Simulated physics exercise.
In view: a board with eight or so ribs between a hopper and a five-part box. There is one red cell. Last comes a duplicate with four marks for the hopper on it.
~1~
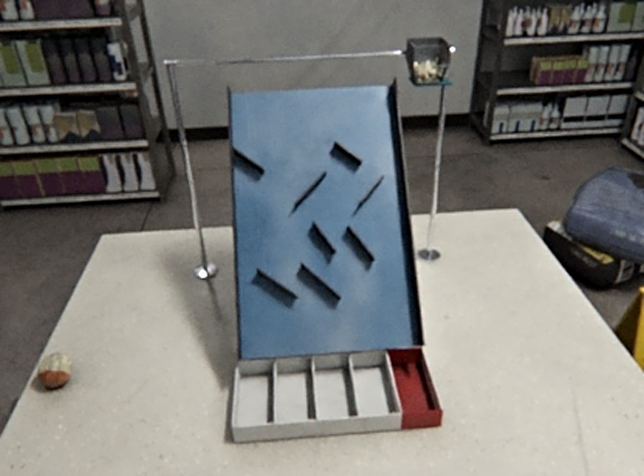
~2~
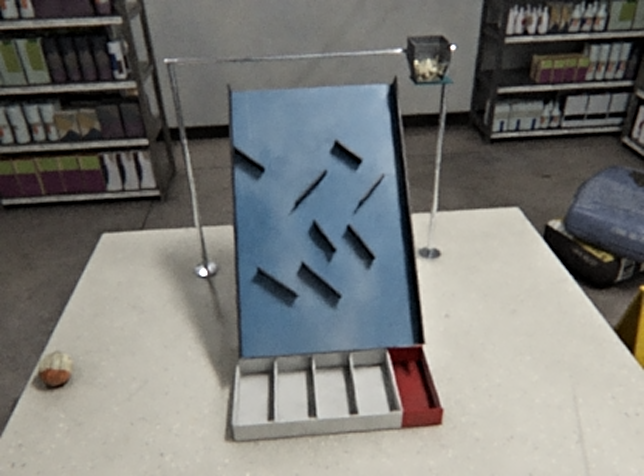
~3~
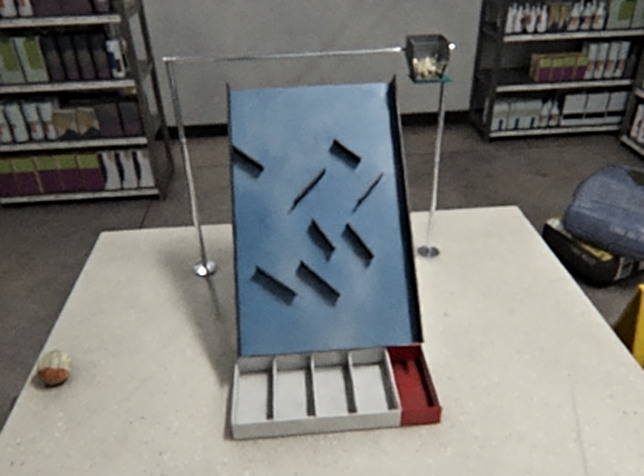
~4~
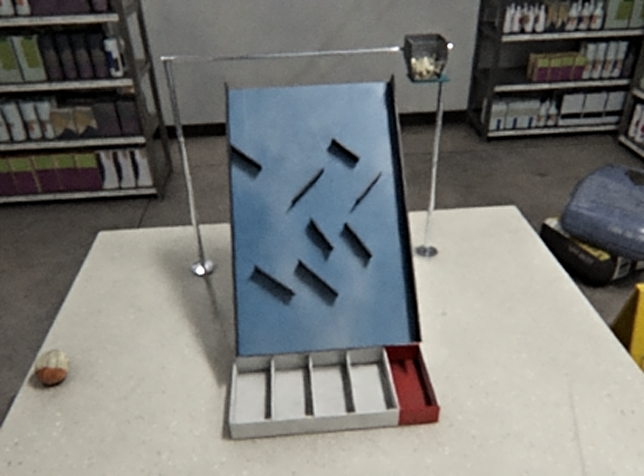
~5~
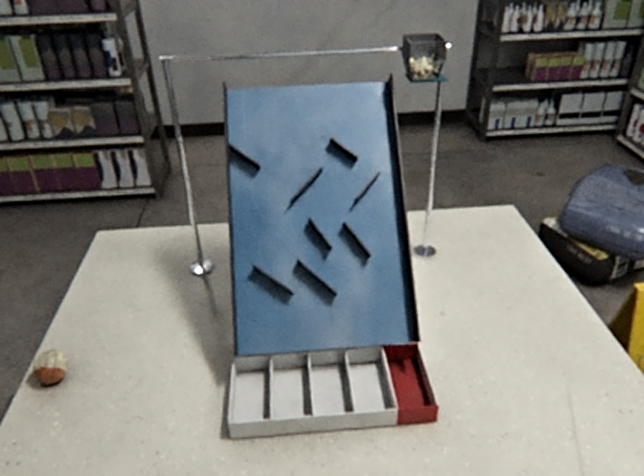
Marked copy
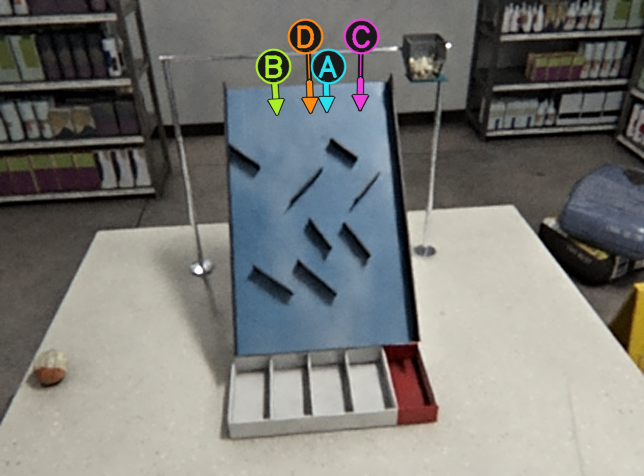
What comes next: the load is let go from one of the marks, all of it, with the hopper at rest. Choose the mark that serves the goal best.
The answer is mark C.
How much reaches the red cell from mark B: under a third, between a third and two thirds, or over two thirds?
Mark B gives under a third.
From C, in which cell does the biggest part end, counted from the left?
The fifth from the left.
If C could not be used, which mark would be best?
A it is.
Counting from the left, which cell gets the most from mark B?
The third.
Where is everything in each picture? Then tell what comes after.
In the first picture, hopper at (428, 74), white beans, door shut.
In the second picture, ribs (234, 147) to (264, 167), (336, 140) to (363, 159), (295, 203) to (326, 170).
In the third picture, ribs (360, 200) to (383, 172), (313, 218) to (335, 248), (348, 222) to (375, 256).
In the fourth picture, ribs (255, 265) to (295, 293), (299, 260) to (339, 294).
In the fifth picture, red cell at (417, 414), number 5 of 5 from the left.
On the marked copy, mark A meets the board at (326, 106); mark B meets the board at (276, 109); mark C meets the board at (360, 104); mark D meets the board at (310, 107).
Choosing A, about a third in the red cell, about half in other cells, a small part held on the board.
Choosing B, a stray few in the red cell, nearly all in other cells, a stray few held on the board.
Choosing C, about two thirds in the red cell, about a quarter in other cells, a small part outside the box.
Choosing D, a small part in the red cell, most in other cells, a stray few held on the board, a stray few outside the box.
